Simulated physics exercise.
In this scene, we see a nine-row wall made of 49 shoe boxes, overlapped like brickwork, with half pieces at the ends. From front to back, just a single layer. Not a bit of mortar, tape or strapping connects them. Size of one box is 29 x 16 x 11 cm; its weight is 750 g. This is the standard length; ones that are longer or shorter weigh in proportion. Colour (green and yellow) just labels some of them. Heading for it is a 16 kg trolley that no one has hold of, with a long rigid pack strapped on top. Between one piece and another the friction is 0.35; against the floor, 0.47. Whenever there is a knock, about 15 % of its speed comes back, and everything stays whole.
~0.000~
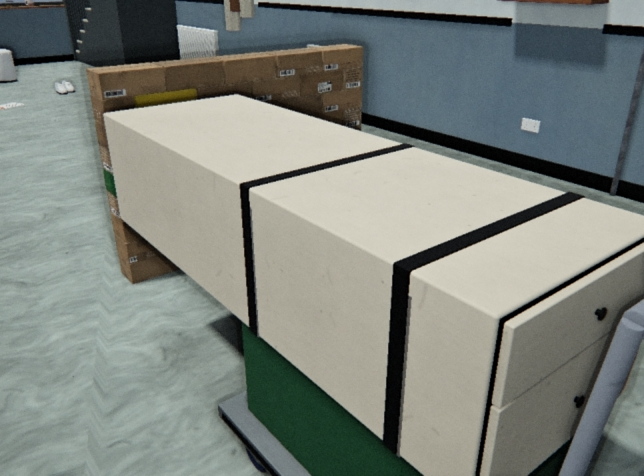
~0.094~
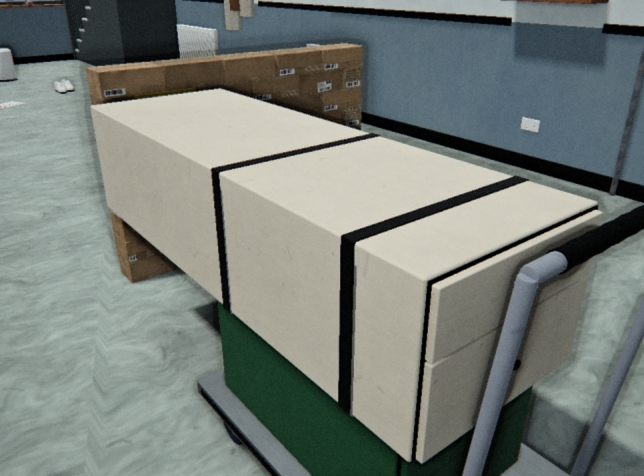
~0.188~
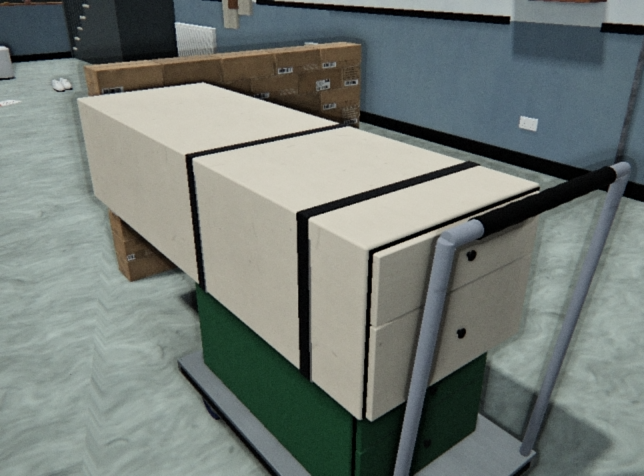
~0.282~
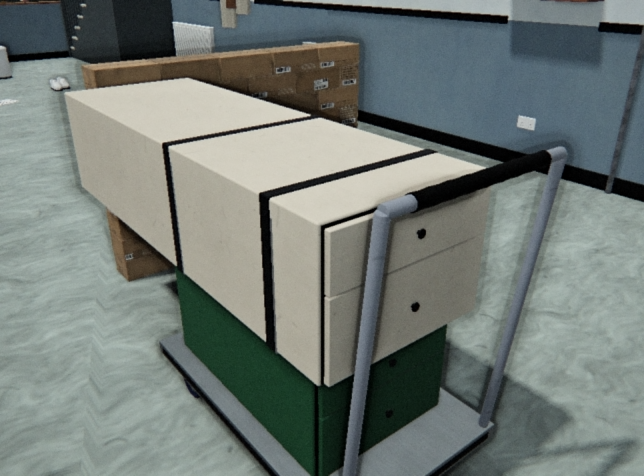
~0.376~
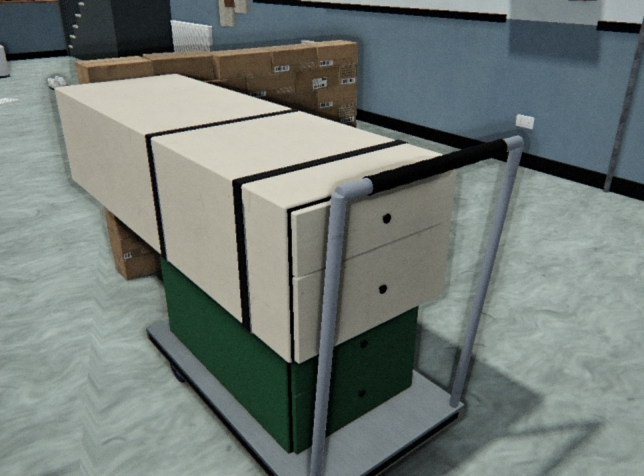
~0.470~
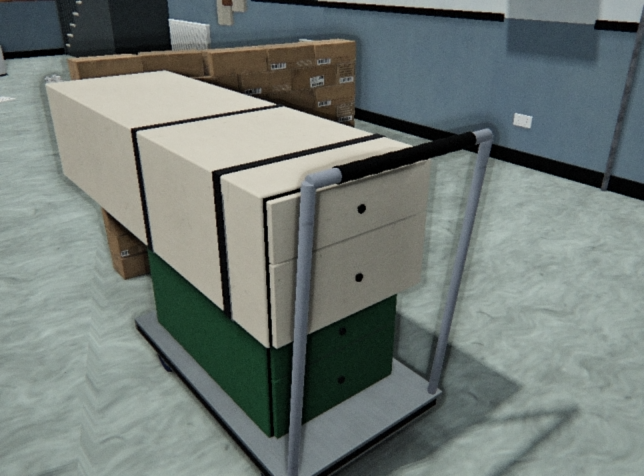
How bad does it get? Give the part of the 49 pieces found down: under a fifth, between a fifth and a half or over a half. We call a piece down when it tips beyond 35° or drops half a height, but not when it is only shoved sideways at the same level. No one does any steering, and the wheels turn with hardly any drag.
Down in the end: One fifth to one half.
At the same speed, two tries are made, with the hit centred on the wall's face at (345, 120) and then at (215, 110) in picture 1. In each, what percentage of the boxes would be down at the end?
Around 40% first, then around 50%.
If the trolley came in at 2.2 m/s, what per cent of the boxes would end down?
Share down: Close to 40%.
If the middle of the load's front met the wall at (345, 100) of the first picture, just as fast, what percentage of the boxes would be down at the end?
I'd expect something close to 30 per cent of them to end down.
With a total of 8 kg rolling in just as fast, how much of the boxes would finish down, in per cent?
I'd guess something like 30 per cent of them end down.
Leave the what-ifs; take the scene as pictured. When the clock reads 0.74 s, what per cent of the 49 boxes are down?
By then, 20 per cent.
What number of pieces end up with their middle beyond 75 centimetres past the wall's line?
I'd say close to 8 of them.
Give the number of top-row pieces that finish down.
From the top row, the count is 4.
By 0.74 s, load 29 cm past the wall's line, still rolling; 10 of the 49 boxes down; green box tilted 54°, 9 cm lower; yellow box tilted 30°, 12 cm lower.
By 1.10 s, load 48 cm past the wall's line, still rolling; 18 of the 49 boxes down; yellow box on its side; green box on its side.
When it is over (2.5 s), load 83 cm past the wall's line, still rolling; 18 of the 49 boxes down; yellow box on its side; green box on its side. That is 37 per cent. In pixels of the last frame, middles, yellow box near (150, 178), green box near (134, 224).
